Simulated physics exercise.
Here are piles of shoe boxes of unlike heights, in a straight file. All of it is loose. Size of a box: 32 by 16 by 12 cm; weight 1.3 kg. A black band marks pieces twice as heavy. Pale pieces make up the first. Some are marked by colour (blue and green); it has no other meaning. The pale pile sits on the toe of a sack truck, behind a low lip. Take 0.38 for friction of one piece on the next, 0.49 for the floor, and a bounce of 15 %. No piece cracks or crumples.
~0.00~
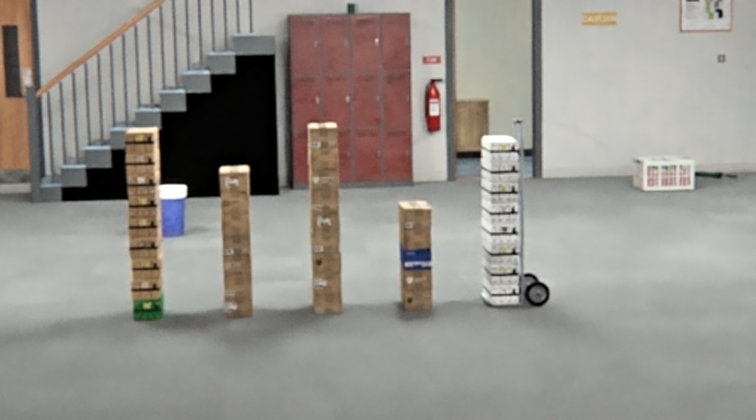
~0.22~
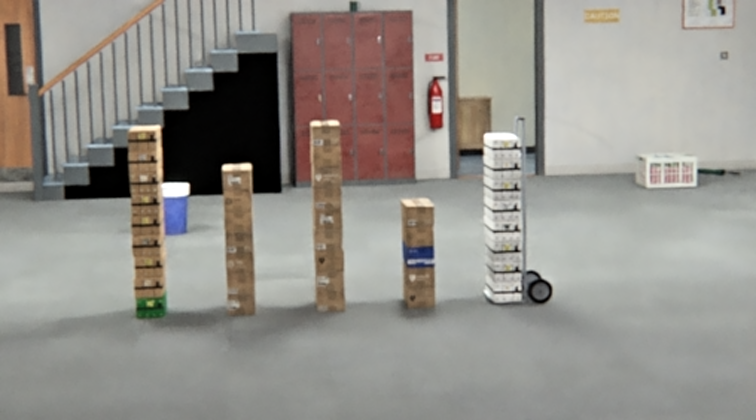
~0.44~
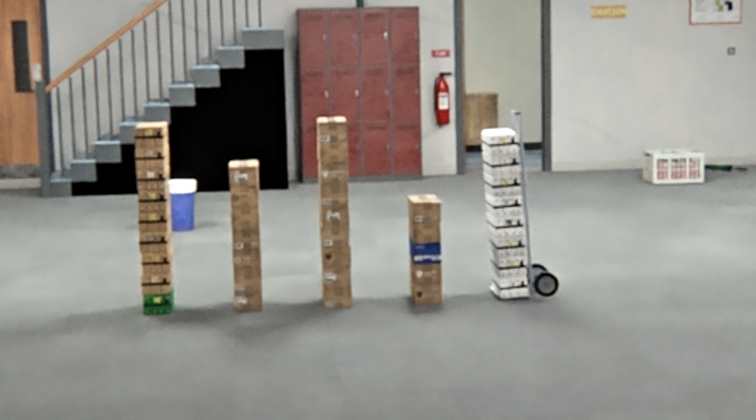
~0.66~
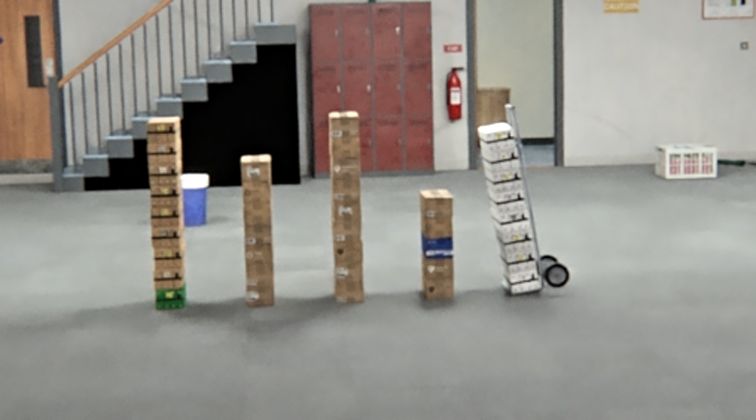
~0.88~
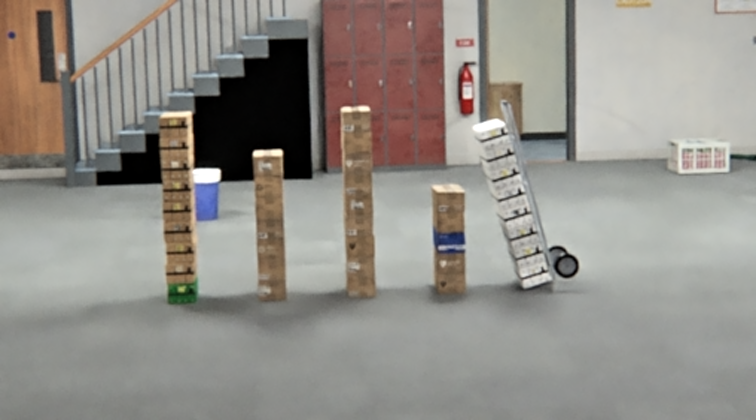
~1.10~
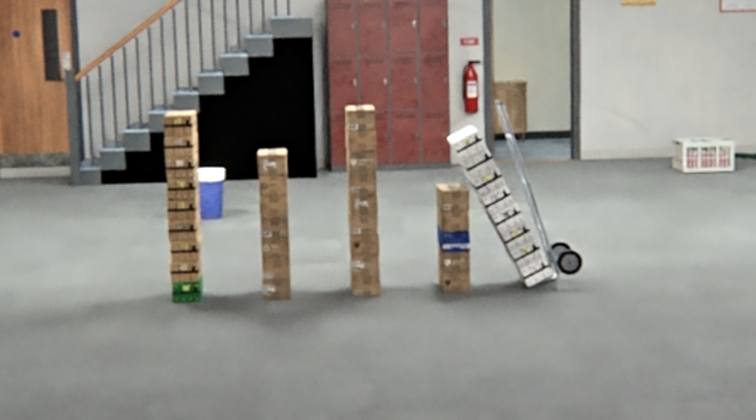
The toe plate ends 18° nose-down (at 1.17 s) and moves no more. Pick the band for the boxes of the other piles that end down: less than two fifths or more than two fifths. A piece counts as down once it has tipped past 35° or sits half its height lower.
More than two fifths of them.
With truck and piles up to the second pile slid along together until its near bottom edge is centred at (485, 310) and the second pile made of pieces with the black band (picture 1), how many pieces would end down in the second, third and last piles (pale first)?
In that case second 4, third 0, last 0.
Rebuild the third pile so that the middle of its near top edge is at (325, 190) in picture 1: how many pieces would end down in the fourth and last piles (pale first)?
Then fourth 6, last 0.
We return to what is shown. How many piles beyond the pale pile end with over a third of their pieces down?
3 in all.
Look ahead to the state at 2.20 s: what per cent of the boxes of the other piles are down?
50 per cent by then.
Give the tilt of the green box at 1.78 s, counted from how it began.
About 0°.
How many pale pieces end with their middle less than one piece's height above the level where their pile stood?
3 pale pieces.
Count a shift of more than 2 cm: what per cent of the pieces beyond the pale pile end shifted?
Shifted: 95 per cent.
After 1.42 s, 8 of the pale pile down; none of the 30 other boxes down, 5 disturbed; blue box 15° from how it stood.
After 1.78 s, 8 of the pale pile down; 4 of the 30 other boxes down; blue box 35° from how it stood, 18 cm lower.
After 2.20 s, 8 of the pale pile down; 15 of the 30 other boxes down; blue box 43° from how it stood, 20 cm lower.
In the end (3.0 s), 8 of the pale pile down; 19 of the 30 other boxes down; blue box 43° from how it stood, 20 cm lower; green box unmoved. That is 63 per cent. From the last view, middles, blue box near (386, 274), green box near (187, 287).
